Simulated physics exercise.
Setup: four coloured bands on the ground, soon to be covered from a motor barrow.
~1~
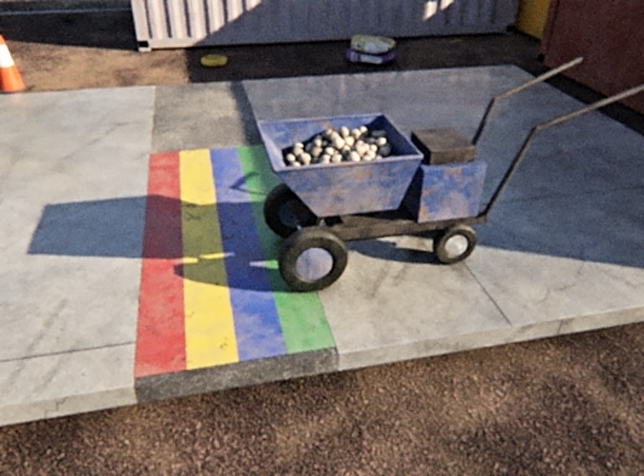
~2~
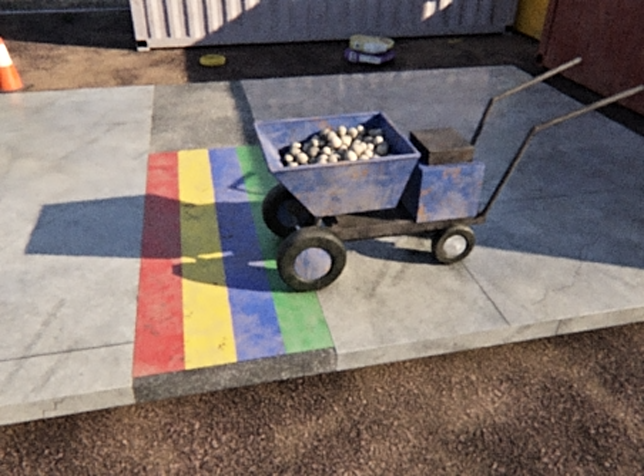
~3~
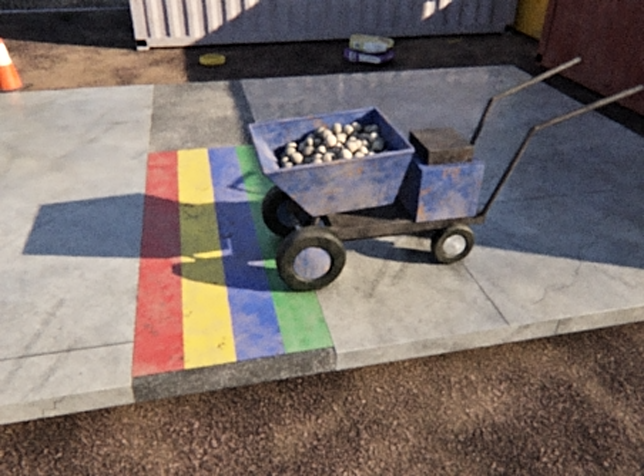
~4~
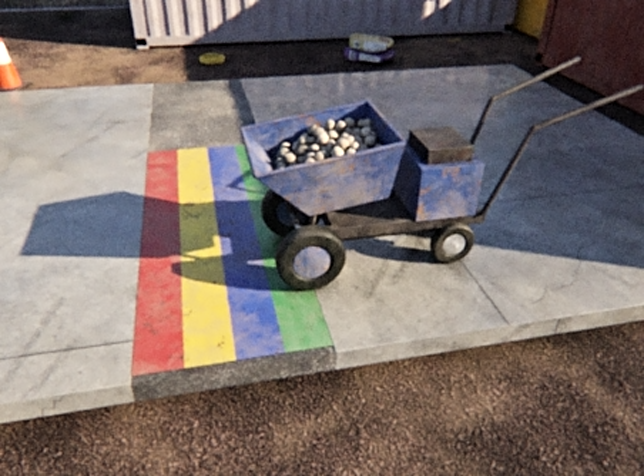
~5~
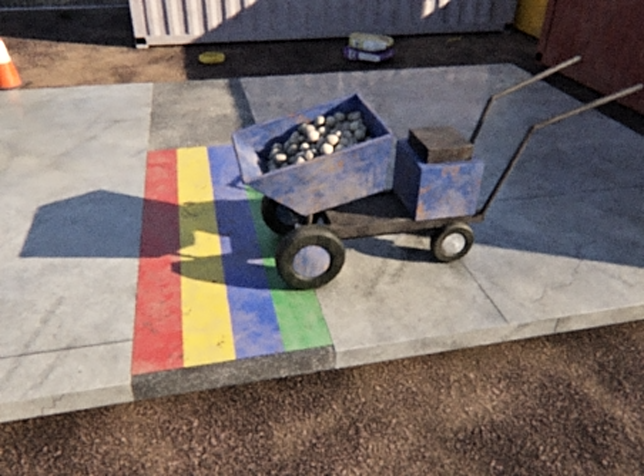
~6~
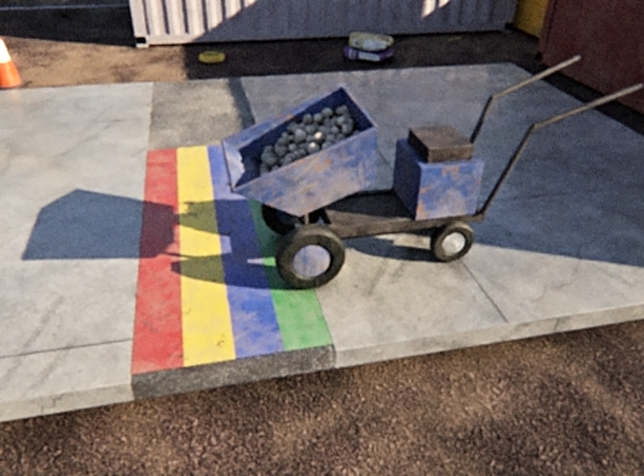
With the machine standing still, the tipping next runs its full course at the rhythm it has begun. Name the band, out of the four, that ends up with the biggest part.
The red band.
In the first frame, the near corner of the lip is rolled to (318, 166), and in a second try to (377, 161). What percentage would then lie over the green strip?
Roughly 0 and 20 %.
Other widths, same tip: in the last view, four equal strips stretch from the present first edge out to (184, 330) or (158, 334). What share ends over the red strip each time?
I get 10 % for the first one and 30 % for the second.
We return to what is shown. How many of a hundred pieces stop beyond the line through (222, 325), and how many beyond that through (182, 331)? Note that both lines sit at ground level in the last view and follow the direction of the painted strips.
Respectively 80 and 70 %.
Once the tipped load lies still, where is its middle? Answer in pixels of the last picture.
Around (149, 273).
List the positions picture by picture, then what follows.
In the first frame, lip of the skip at (274, 170), level; top of the load at (359, 155), river pebbles; green strip at (301, 313); blue strip at (256, 320); yellow strip at (210, 326); red strip at (161, 333).
In the second frame, lip of the skip at (271, 171), tipped barely; top of the load at (356, 154).
In the third frame, lip of the skip at (264, 173), tipped barely; top of the load at (352, 151).
In the fourth frame, lip of the skip at (255, 177), tipped a little; top of the load at (345, 147).
In the fifth frame, lip of the skip at (244, 183), tipped a little; top of the load at (343, 141).
In the sixth frame, lip of the skip at (233, 191), tipped clearly; top of the load at (335, 133); green strip at (298, 311); blue strip at (253, 317); yellow strip at (207, 323); red strip at (159, 330).
Soon, skip tipped steeply; all in the skip.
A while on, skip tipped right over; about two thirds in the skip; a small part over the yellow strip; about a quarter over the red strip; a stray few off the paint.
Towards the end, skip tipped right over; about a quarter in the skip; a small part over the yellow strip; about a third over the red strip; about a quarter off the paint.
Finally, skip tipped right over; about a quarter in the skip; none over the green strip; none over the blue strip; a small part over the yellow strip; about a third over the red strip; about a quarter off the paint.
